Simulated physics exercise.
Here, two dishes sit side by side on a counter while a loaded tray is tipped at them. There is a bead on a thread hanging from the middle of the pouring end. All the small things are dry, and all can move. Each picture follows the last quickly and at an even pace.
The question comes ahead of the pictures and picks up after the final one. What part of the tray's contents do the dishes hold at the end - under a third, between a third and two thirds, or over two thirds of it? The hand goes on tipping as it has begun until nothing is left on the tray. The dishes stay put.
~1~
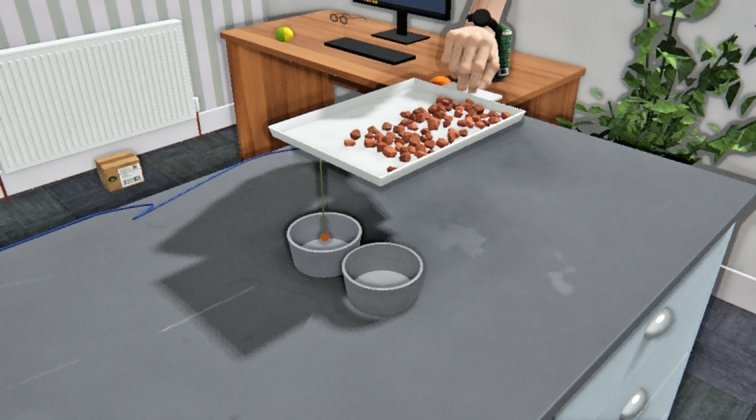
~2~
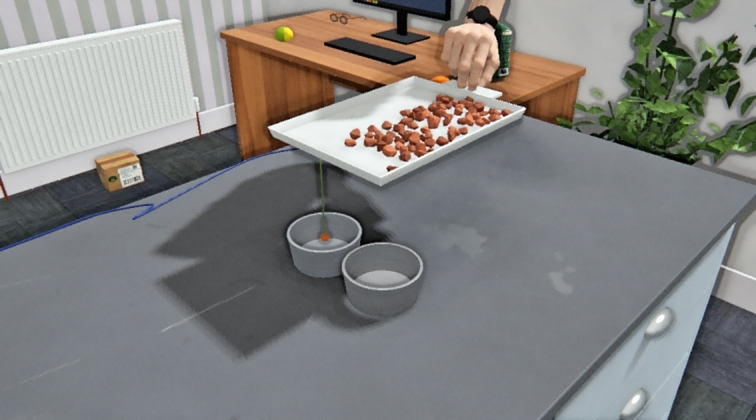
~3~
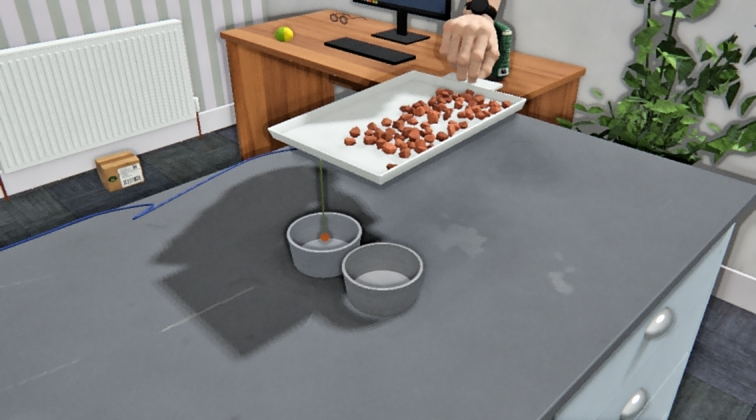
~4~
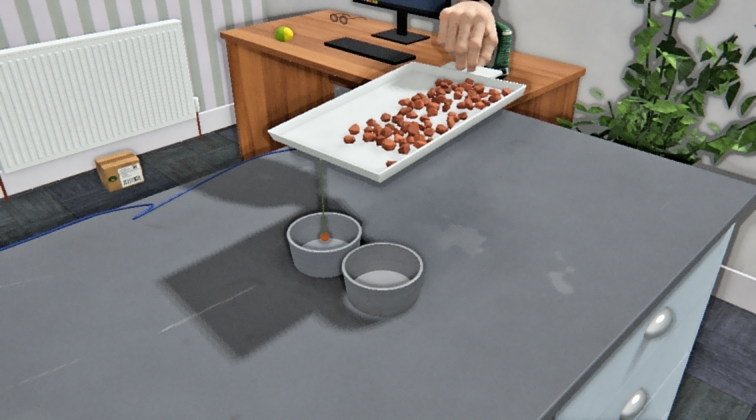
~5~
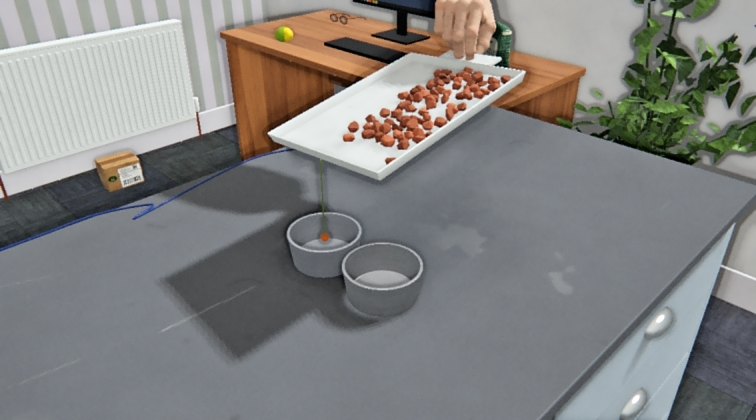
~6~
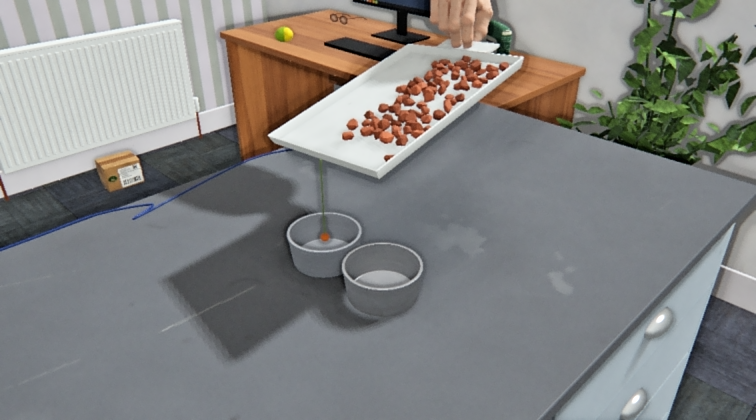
The result will be a low catch, beneath a third of the load.
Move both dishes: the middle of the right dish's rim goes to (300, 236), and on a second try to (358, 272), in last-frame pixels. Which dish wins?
At the first place right, at the second the left dish.
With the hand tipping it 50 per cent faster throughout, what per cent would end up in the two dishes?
It would be around 10 per cent.
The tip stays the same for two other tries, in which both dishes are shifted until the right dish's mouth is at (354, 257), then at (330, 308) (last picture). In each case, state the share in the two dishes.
40 and 20 in a hundred.
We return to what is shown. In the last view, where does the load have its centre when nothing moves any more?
Near pixel (260, 272).
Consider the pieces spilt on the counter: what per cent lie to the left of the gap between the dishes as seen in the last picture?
Looks like close to 100 per cent of it.
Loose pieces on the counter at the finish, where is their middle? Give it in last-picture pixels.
Middle in the last view: Roughly (245, 270).
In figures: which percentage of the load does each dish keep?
10 % left, 0 % right.
Soon, tray tipped steeply; most on the tray; a small part in the air.
A while on, tray tipped right over; about a quarter on the tray; a stray few in the left dish; about two thirds outside both; a small part in the air.
Towards the end, tray tipped past a quarter turn; a small part in the left dish; most outside both.
Finally, tray tipped past a quarter turn; none in the right dish; a small part in the left dish; most outside both.
